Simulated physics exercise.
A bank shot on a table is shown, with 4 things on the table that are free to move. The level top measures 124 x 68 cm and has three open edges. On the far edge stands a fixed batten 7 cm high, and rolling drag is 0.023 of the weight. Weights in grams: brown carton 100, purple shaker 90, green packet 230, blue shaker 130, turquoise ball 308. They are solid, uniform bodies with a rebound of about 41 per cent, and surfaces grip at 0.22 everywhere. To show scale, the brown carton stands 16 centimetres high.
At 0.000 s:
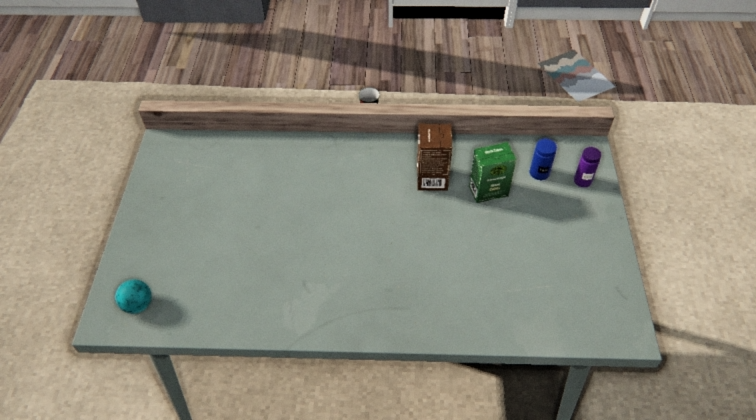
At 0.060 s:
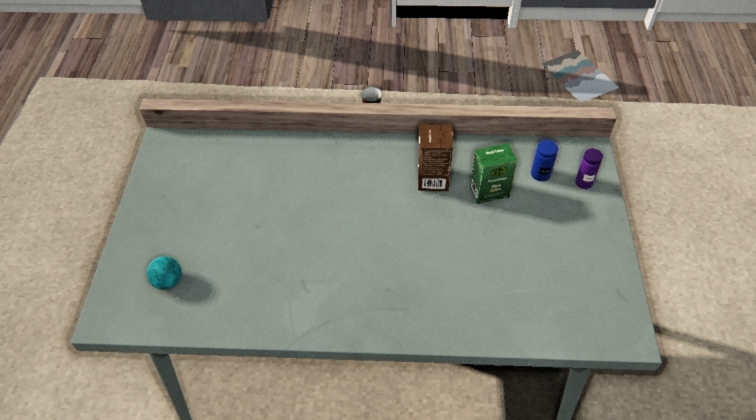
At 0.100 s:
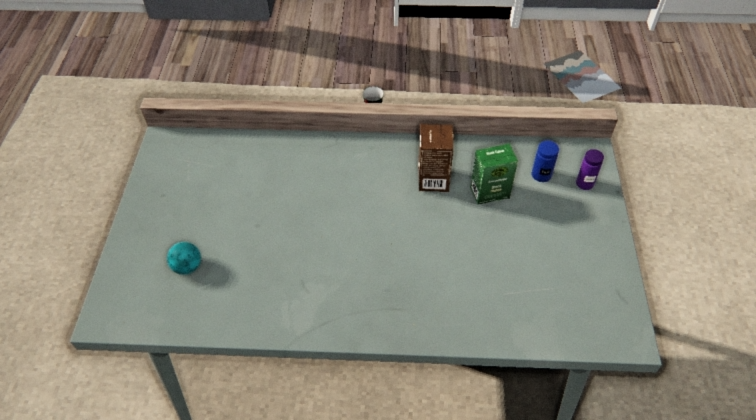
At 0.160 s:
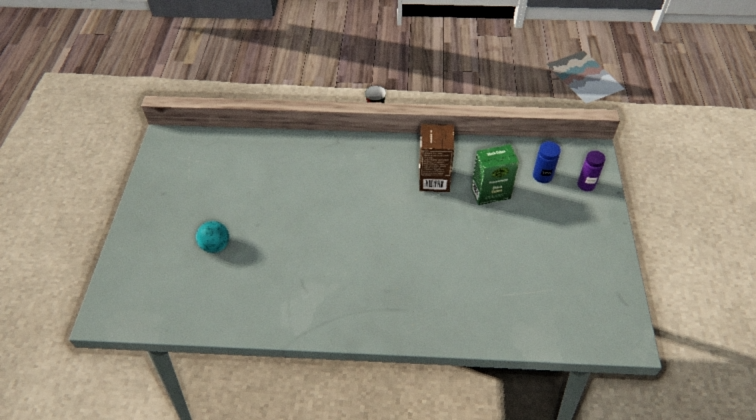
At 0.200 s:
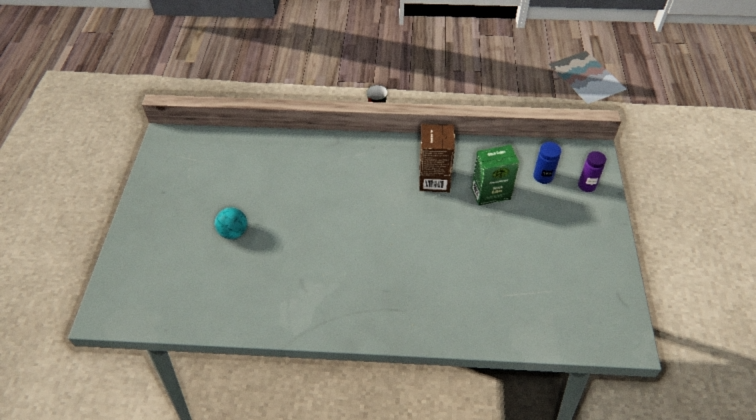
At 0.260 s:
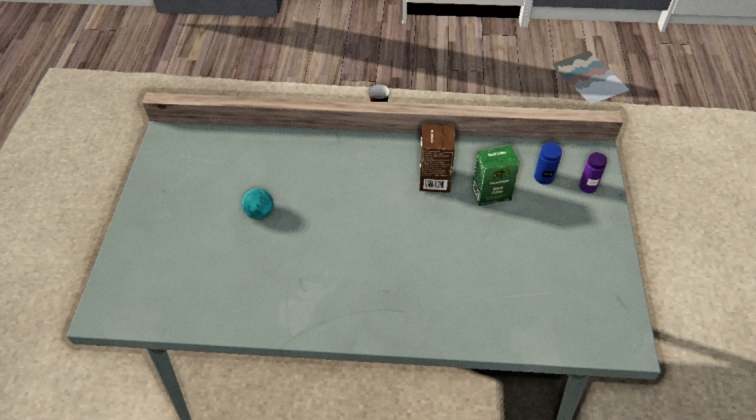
A turquoise ball rolls across a grey-green table with a wooden rail along its far edge, seen from above at an angle in a room with a wood floor and pale carpet. Toward the back right stand a brown carton, a green packet, a blue shaker and a purple shaker. From the near left, the ball travels diagonally rightward and away, while the view drifts very slightly.
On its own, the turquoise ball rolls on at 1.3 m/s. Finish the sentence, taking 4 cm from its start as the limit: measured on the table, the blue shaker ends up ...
The blue shaker ends up away from its start.
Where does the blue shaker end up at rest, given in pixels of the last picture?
Near (587, 169).
After 0.56 s, turquoise ball near (375, 134).
After 1.06 s, turquoise ball near (504, 161); brown carton slid 4 cm.
At rest (2.0 s), not toppled but over 4 cm from the start, blue shaker; the other 3 in place, give or take 4 cm. Seen from the same camera at the end, blue shaker near (588, 169).
